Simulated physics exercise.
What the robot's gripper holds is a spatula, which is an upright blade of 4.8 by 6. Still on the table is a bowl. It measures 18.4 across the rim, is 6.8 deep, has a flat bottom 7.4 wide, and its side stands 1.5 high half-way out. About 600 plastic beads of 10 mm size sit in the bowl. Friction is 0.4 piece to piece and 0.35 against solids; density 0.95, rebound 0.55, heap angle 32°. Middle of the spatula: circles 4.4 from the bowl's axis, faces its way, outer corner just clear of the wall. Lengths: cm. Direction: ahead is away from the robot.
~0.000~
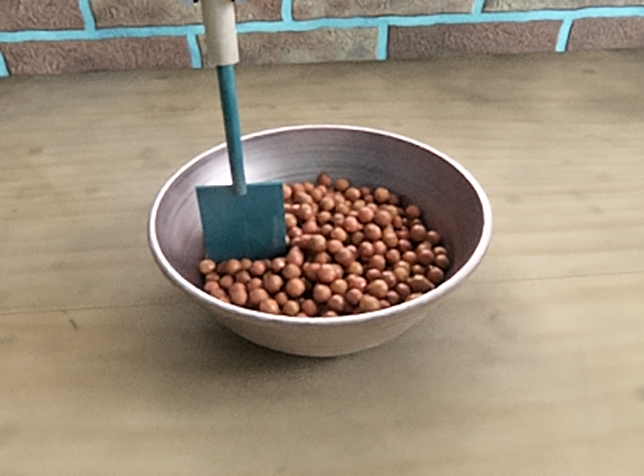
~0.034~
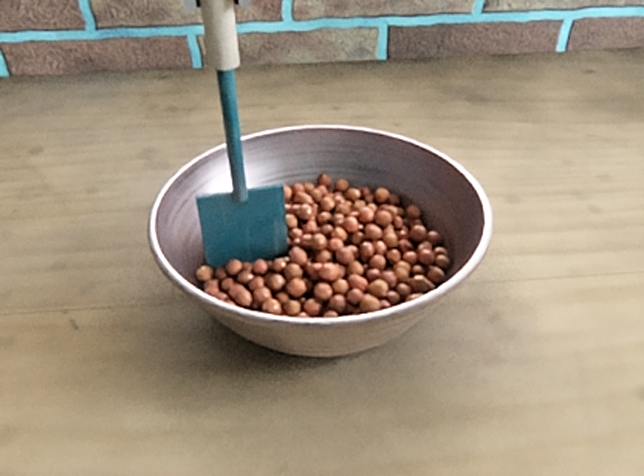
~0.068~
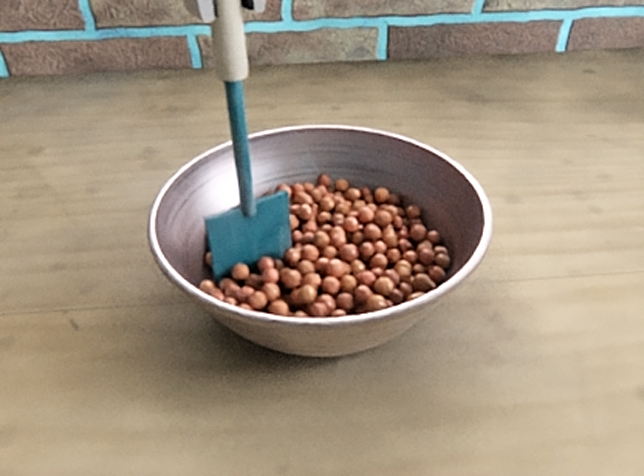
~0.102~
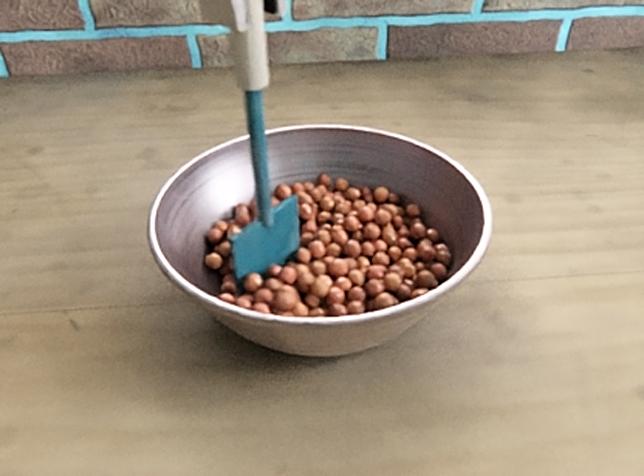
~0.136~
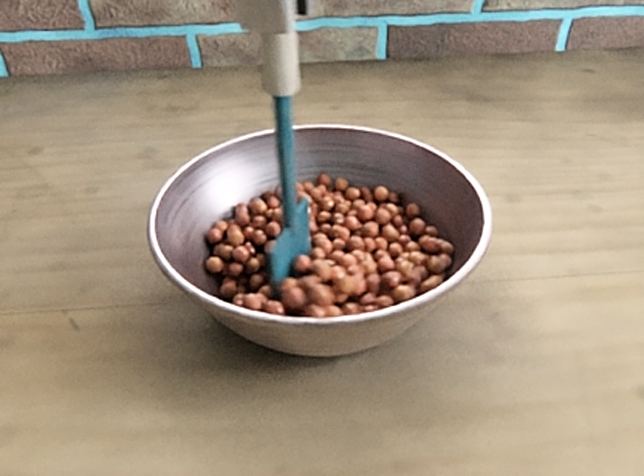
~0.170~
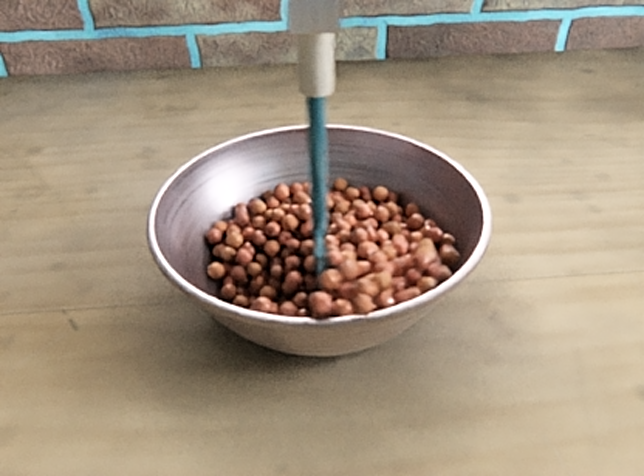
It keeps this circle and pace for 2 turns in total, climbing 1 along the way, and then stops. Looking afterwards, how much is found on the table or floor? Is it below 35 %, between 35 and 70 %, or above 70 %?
Below 35 %.
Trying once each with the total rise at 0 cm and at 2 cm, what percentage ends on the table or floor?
Roughly 30 percent, then roughly 10 percent.
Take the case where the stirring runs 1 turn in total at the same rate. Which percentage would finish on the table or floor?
Roughly 10 per cent would end up there.
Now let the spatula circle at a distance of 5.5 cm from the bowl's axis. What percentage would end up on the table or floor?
Close to 5 in a hundred then.
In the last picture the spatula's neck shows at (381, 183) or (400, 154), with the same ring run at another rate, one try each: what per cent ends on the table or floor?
Some 35 and 45 per cent respectively.
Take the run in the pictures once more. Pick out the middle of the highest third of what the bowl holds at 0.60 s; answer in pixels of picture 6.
Around (216, 229).
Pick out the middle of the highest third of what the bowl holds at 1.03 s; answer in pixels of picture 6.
(349, 198).
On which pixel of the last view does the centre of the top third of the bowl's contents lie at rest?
Estimated centre: (284, 279).
By 0.60 s, 335° round, highest piece 9 above the table; 524 in the bowl, 60 on the table or floor, 14 in flight or on the tool.
By 1.03 s, 224° round, highest piece 8 above the table; 478 in the bowl, 116 on the table or floor, 4 in flight or on the tool.
By 1.45 s, 0° round, highest piece 7 above the table; 471 in the bowl, 127 on the table or floor.
By 2.15 s, 0° round, highest piece 7 above the table; 471 in the bowl, 127 on the table or floor.
Final count, 471 in the bowl, 127 on the table or floor. That is 21 % on the table or floor.
